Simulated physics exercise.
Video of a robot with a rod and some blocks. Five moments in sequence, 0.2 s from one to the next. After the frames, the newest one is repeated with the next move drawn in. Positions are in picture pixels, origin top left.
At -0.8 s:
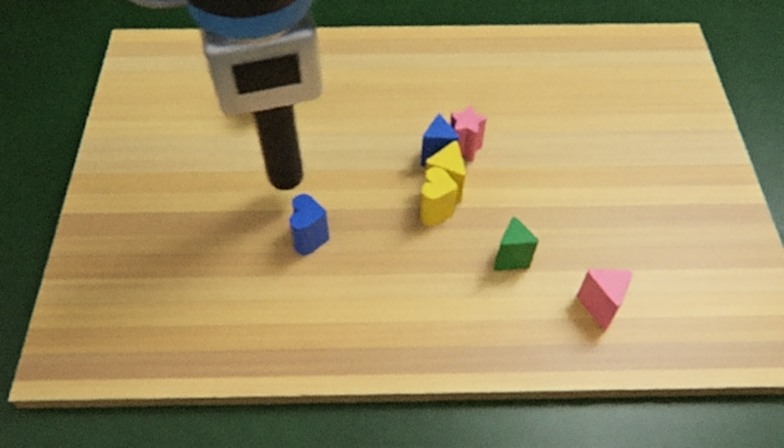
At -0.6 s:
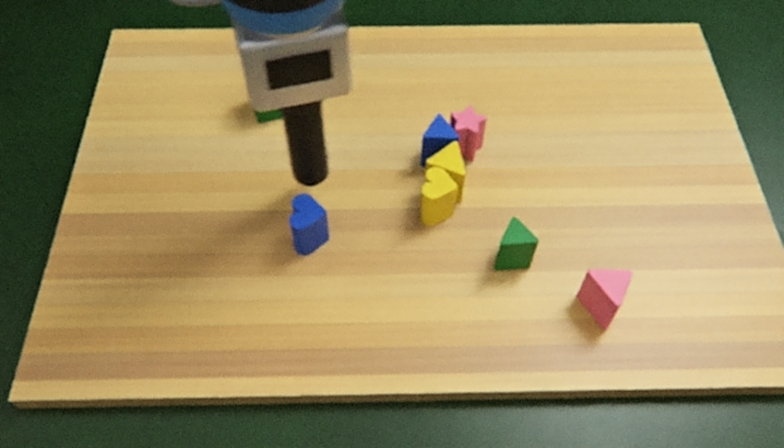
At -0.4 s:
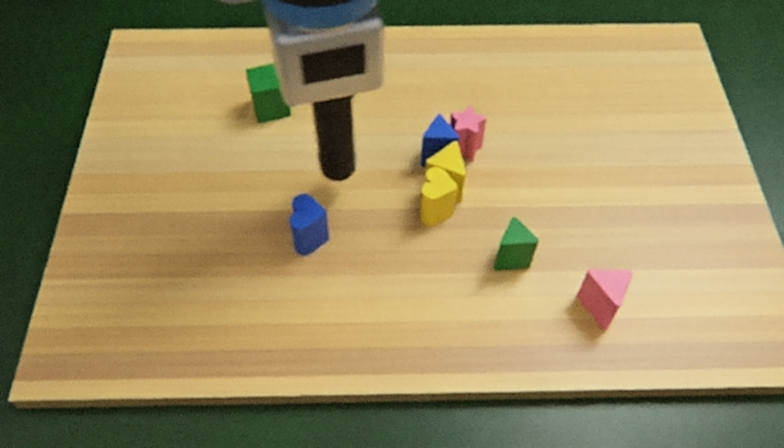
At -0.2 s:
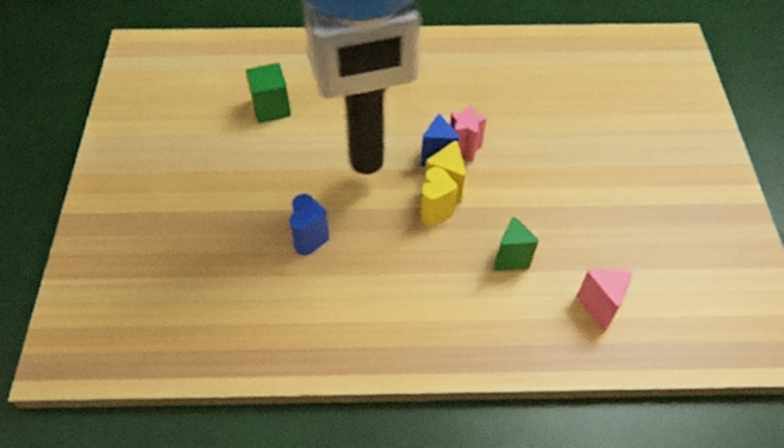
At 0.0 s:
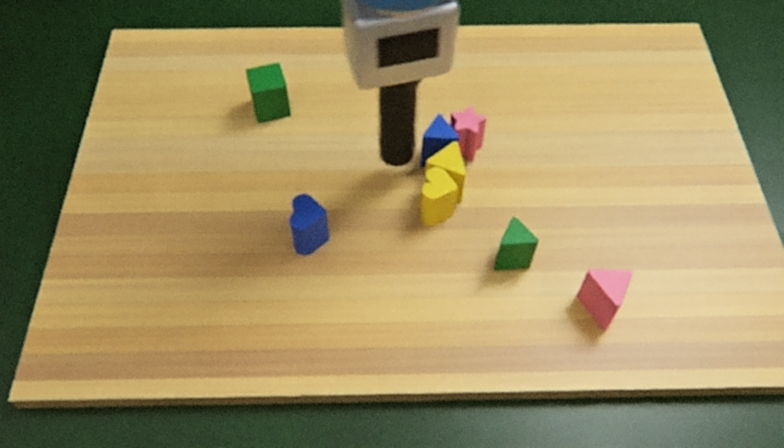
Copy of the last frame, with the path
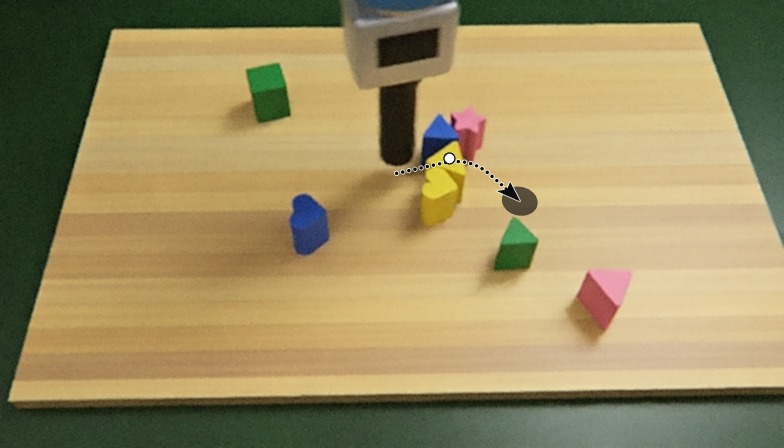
A robot arm with a dark rod moved steadily to the right above a wooden board, passing the blue heart-shaped block and nearing the clustered blue, yellow and pink blocks, while every block stayed still.
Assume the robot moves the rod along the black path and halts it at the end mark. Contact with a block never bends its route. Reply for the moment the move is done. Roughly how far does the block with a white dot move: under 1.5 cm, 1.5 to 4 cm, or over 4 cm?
It will fall in the middle band, 1.5 to 4 cm.
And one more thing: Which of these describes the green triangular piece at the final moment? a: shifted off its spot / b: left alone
Correct choice: B.
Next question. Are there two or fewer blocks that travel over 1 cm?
In short: No.
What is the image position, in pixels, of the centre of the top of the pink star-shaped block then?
The answer is (518, 99).
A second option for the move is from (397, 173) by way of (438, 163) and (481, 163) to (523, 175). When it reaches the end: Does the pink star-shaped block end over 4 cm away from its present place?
Answer: Yes.
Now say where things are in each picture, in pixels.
Tip of the rod (286, 177), middles of tops, yellow heart-shaped block (438, 183), blue triangular piece (440, 129), yellow triangular piece (449, 158), pink star-shaped block (468, 119), green triangular piece (518, 233), in the first picture.
Rod (311, 173), nothing pushed, in the second picture.
Rod (338, 168), nothing pushed, in the third picture.
Rod (367, 162), nothing pushed, in the fourth picture.
Rod (397, 154), yellow heart-shaped block (438, 183), blue triangular piece (440, 129), yellow triangular piece (449, 158), pink star-shaped block (468, 119), green triangular piece (518, 233), in the fifth picture.
The line goes from (397, 173) by way of (442, 163) and (486, 171) to (520, 201); the dot is on the yellow triangular piece.
The first path, step by step. One third of the way, rod (445, 144); blue triangular piece (478, 120); yellow triangular piece (455, 158), turned 20° clockwise; pink star-shaped block (499, 108), turned 20° anticlockwise.
Two thirds of the way, rod (490, 152); blue triangular piece (510, 120), turned 45° anticlockwise; yellow triangular piece (467, 160), turned 70° clockwise; pink star-shaped block (518, 99), turned 50° anticlockwise.
At the end, rod (525, 182); yellow heart-shaped block unmoved; blue triangular piece (510, 121), turned 50° anticlockwise; yellow triangular piece (470, 162), turned 85° clockwise; pink star-shaped block (518, 99), turned 50° anticlockwise; green triangular piece unmoved.
